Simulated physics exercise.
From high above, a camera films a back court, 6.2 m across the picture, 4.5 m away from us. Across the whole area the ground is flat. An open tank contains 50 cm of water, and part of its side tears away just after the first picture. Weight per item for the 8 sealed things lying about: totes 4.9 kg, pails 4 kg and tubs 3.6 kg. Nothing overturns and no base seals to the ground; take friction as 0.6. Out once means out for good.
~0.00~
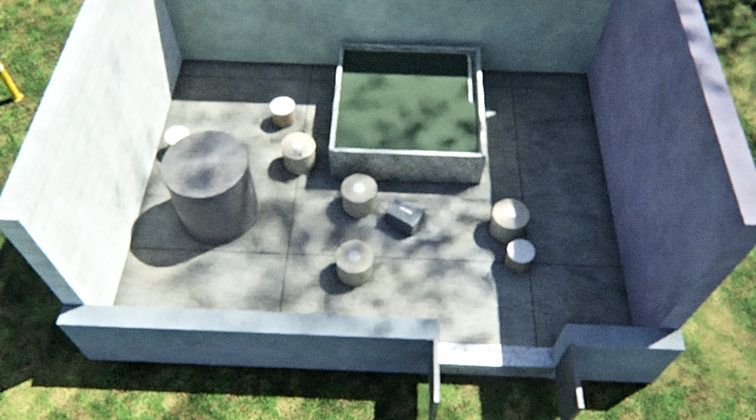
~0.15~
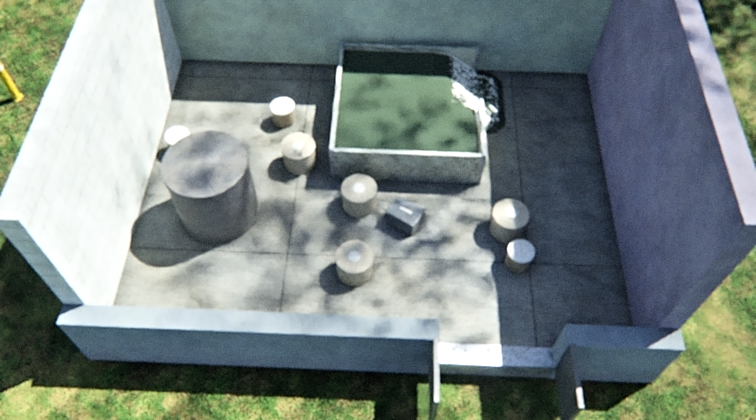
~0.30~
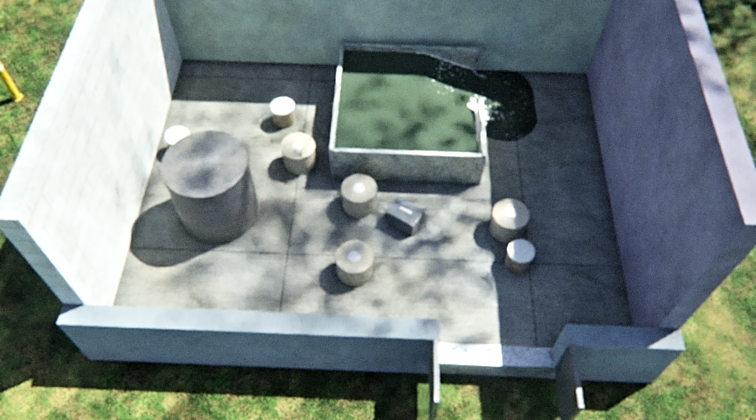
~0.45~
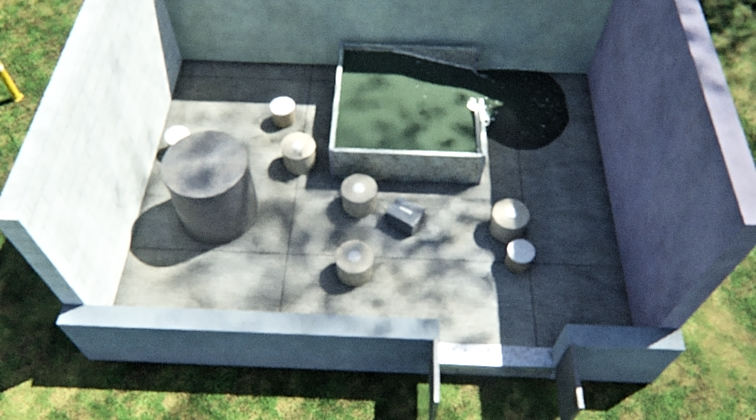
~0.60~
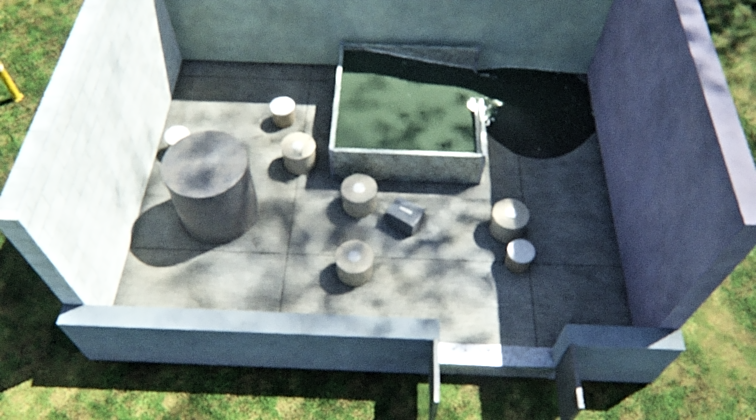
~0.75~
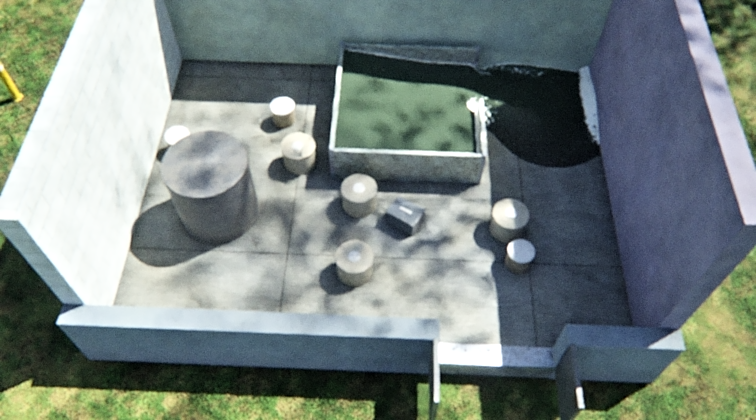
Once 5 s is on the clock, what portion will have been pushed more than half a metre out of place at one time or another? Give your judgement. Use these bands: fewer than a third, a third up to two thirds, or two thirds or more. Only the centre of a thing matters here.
It falls in fewer than a third.
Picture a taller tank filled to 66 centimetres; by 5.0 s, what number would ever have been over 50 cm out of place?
Result: 3.
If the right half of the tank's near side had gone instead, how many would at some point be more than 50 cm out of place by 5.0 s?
You'd get 4 in that case.
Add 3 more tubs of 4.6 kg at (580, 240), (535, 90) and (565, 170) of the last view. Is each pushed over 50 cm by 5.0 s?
In the order asked: Above the mark; above the mark; above the mark.
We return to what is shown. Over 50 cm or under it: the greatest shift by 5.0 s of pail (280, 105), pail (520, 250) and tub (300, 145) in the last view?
First falling below it, second exceeding it, third falling below it.
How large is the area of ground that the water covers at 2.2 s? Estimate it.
About 9.0 m2.
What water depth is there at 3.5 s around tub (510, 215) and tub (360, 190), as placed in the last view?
Close to 3 and 0 centimetres.
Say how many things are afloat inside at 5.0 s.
At that moment it comes to 1.
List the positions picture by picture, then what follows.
A tote at (406, 211), on the bottom; a pail at (521, 251) rests on the ground; water covers 3.6 m2; 0 of 8 have shifted, in the first picture.
A tote at (406, 211), on the bottom; a pail at (521, 251) rests on the ground; water covers 4.0 m2; 0 of 8 have shifted, in the second picture.
A tote at (406, 211), on the bottom; a pail at (521, 251), on the bottom; 4.6 m2 under water; 0 of 8 have shifted, in the third picture.
A tote at (406, 211), on the bottom; a pail at (521, 251) rests on the ground; 5.3 m2 under water; 0 of 8 have shifted, in the fourth picture.
A tote at (406, 211), on the bottom; a pail at (521, 251), on the bottom; 6.0 m2 under water; 0 of 8 have shifted, in the fifth picture.
A tote at (406, 211), on the bottom; a pail at (521, 251), on the bottom; 6.2 m2 under water; 0 of 8 have shifted, in the sixth picture.
After 1.1 s 0 of 8 are over 50 cm from their spots; 0 afloat.
After 2.2 s 0 of 8 are over 50 cm from their spots; 0 afloat.
After 3.5 s 2 of 8 are over 50 cm from their spots; 0 afloat.
After 5.0 s 2 of 8 are over 50 cm from their spots, and 2 have been at some point; 1 afloat.
